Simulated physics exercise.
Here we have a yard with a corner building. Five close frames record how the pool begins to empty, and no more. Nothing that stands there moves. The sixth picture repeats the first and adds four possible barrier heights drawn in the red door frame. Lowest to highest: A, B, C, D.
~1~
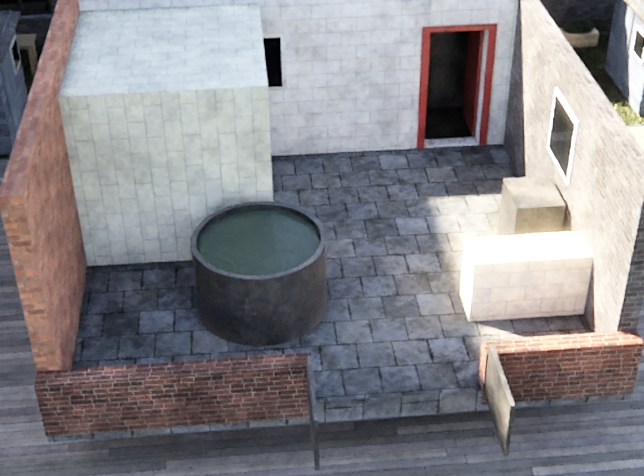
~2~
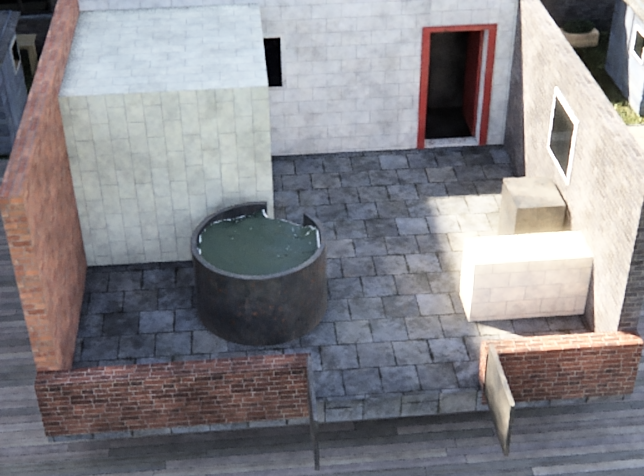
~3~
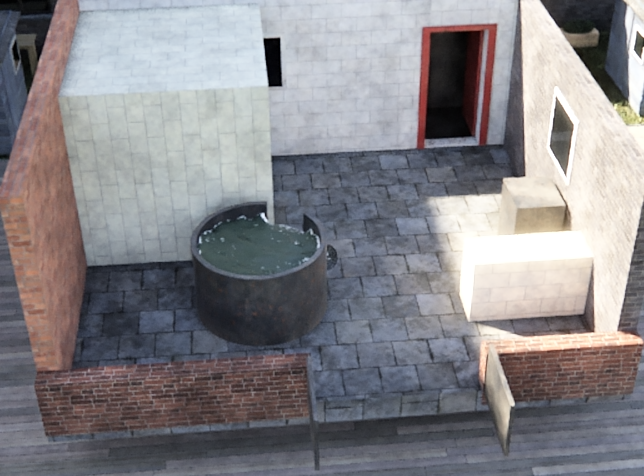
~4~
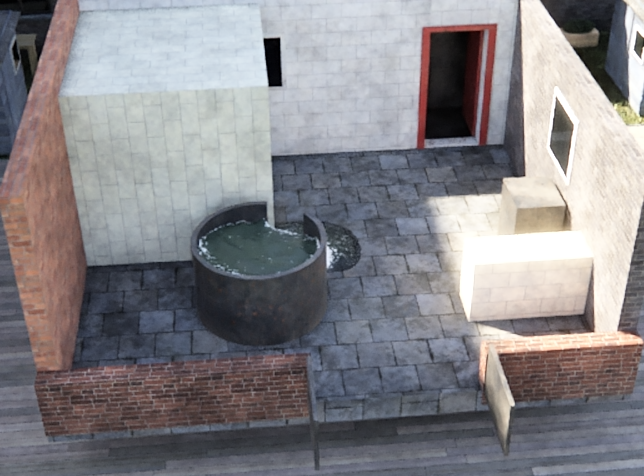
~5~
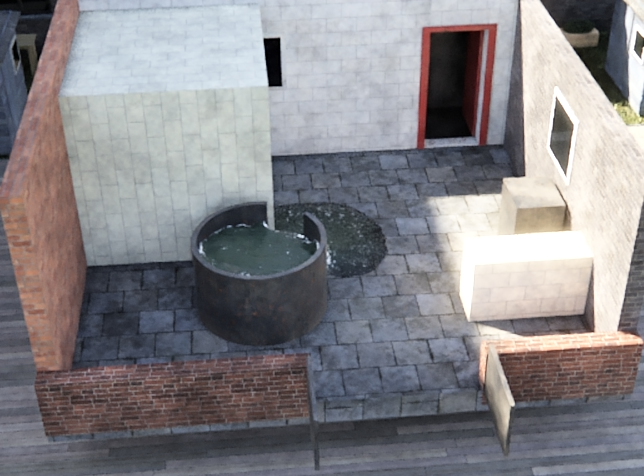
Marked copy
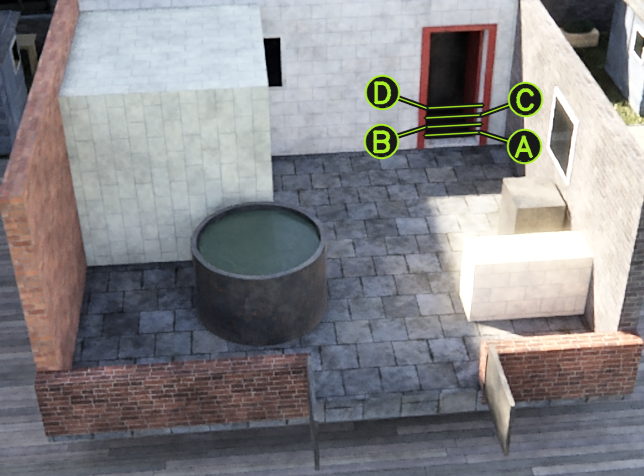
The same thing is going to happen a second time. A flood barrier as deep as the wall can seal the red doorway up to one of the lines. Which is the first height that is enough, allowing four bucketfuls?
A will do.
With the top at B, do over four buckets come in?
No, not at all.
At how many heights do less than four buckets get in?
All four.
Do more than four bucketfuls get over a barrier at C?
No, that is safe.
On the marked copy, A at (452, 133); B at (453, 125); C at (453, 116); D at (454, 106); from the bottom up A, B, C, D.
If A is chosen, a splash gets over, under a bucket.
If B is chosen, nothing gets over.
If C is chosen, nothing gets over.
If D is chosen, nothing gets over.
